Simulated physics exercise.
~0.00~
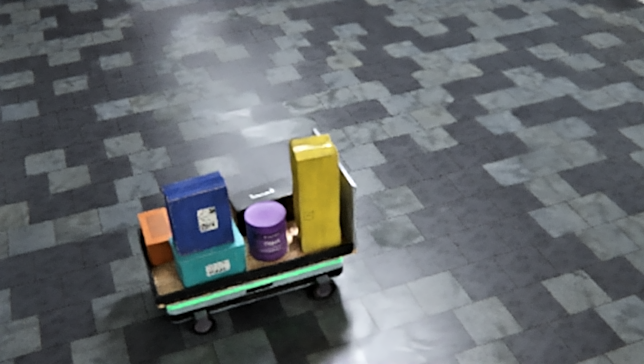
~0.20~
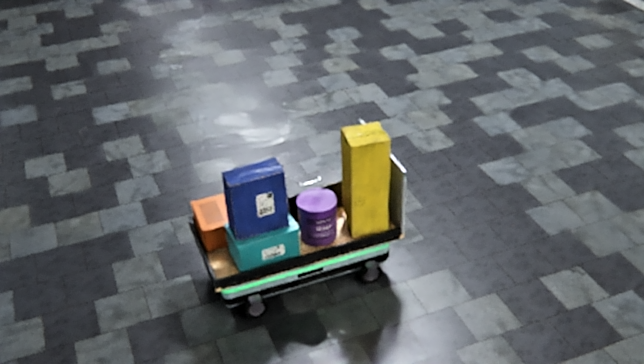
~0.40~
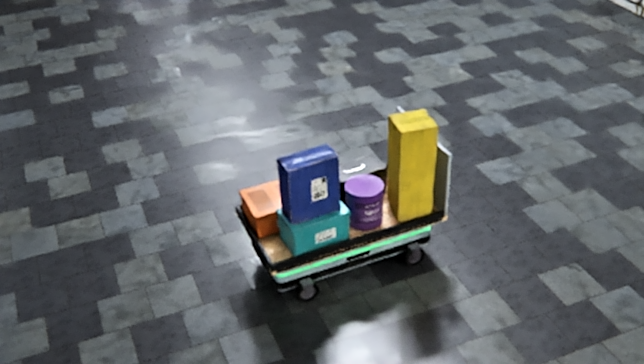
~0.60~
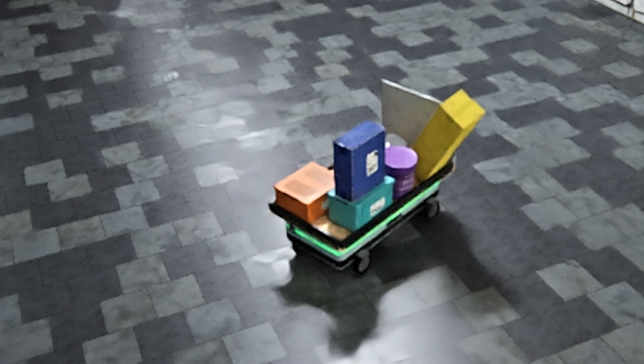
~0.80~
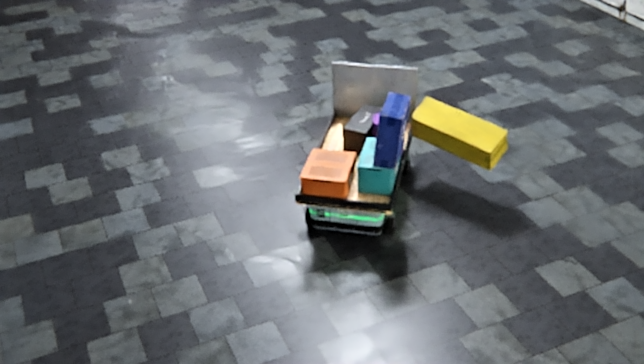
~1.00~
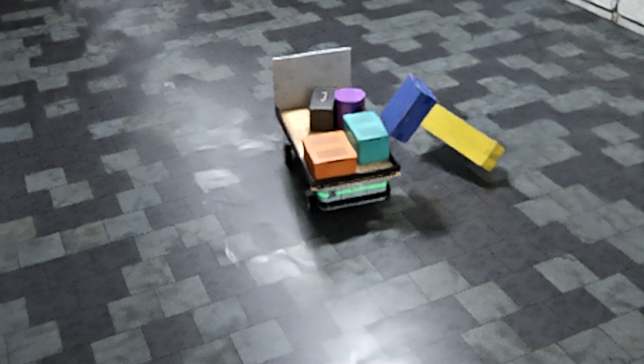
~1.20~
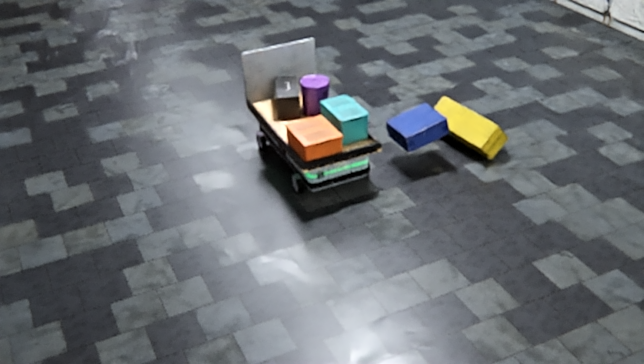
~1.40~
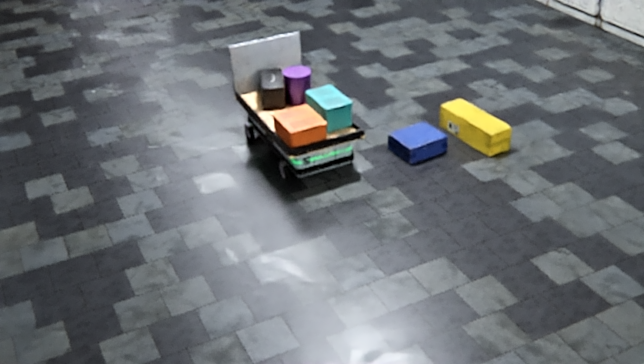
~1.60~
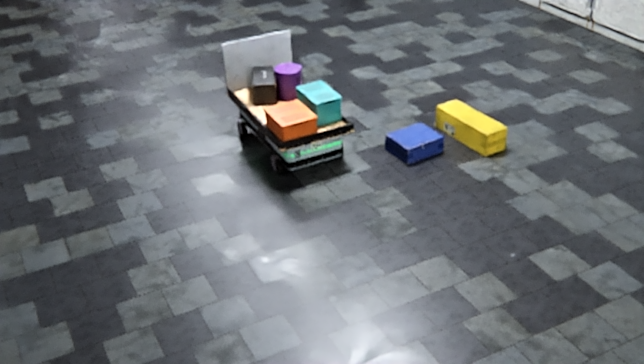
On a dark tiled floor, a loaded cart turns sharply, spilling yellow and blue boxes.
